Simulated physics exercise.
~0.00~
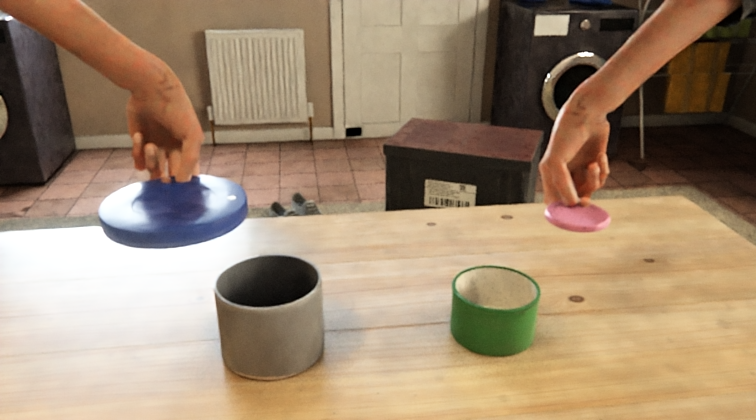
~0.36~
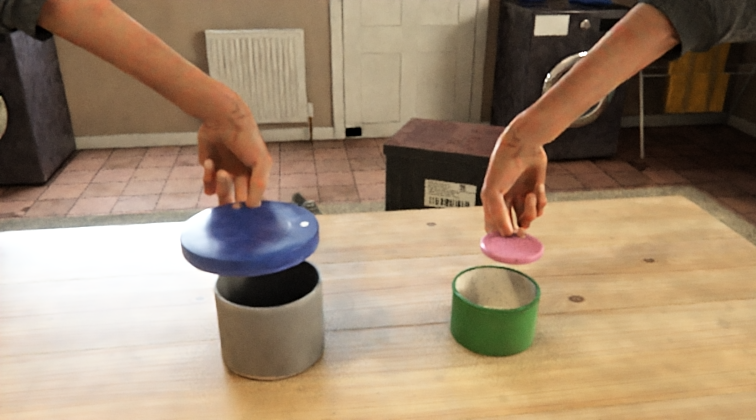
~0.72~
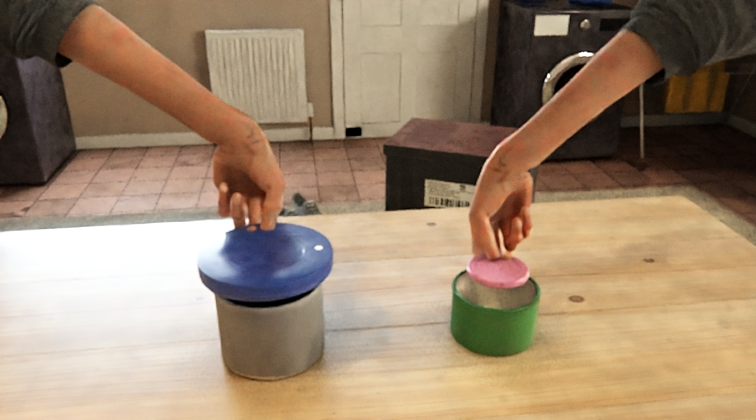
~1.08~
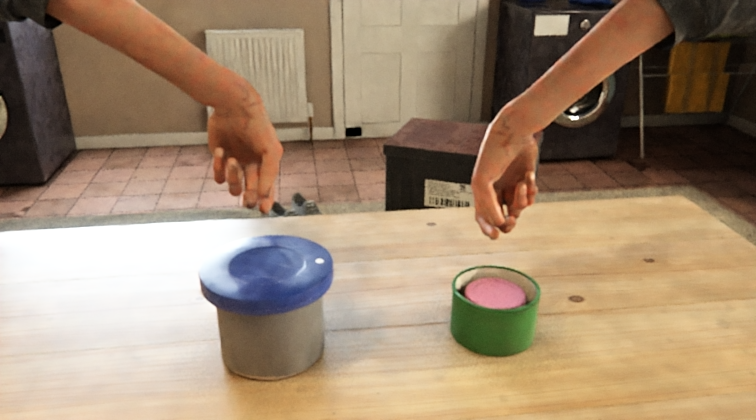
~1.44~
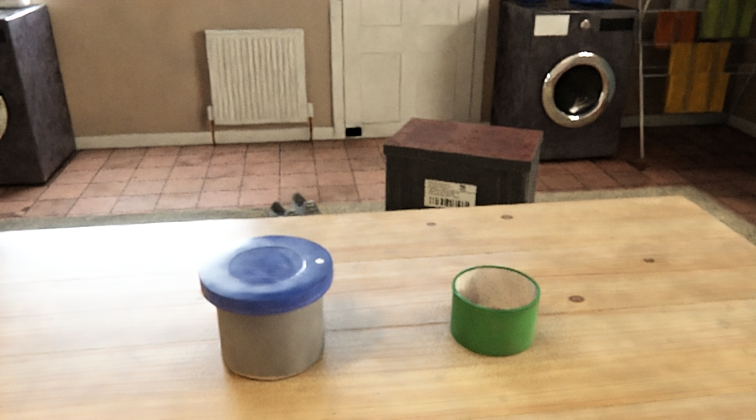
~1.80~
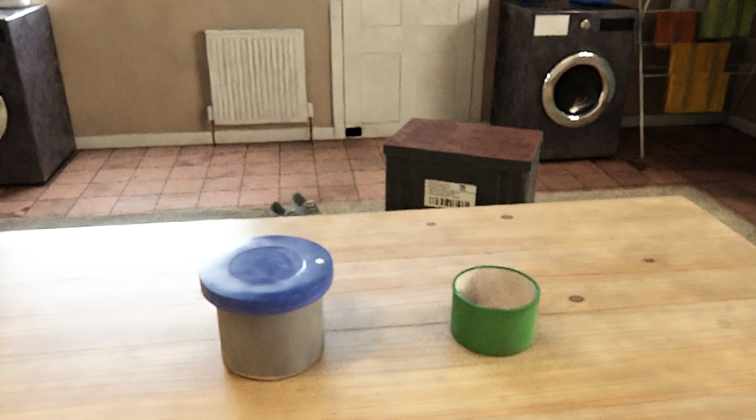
The clip shows two hands lowering a blue lid onto a gray container at left and a smaller pink disc into a green container at right, then letting go and withdrawing. The lid rests on the rim, while the disc drops inside, out of sight.
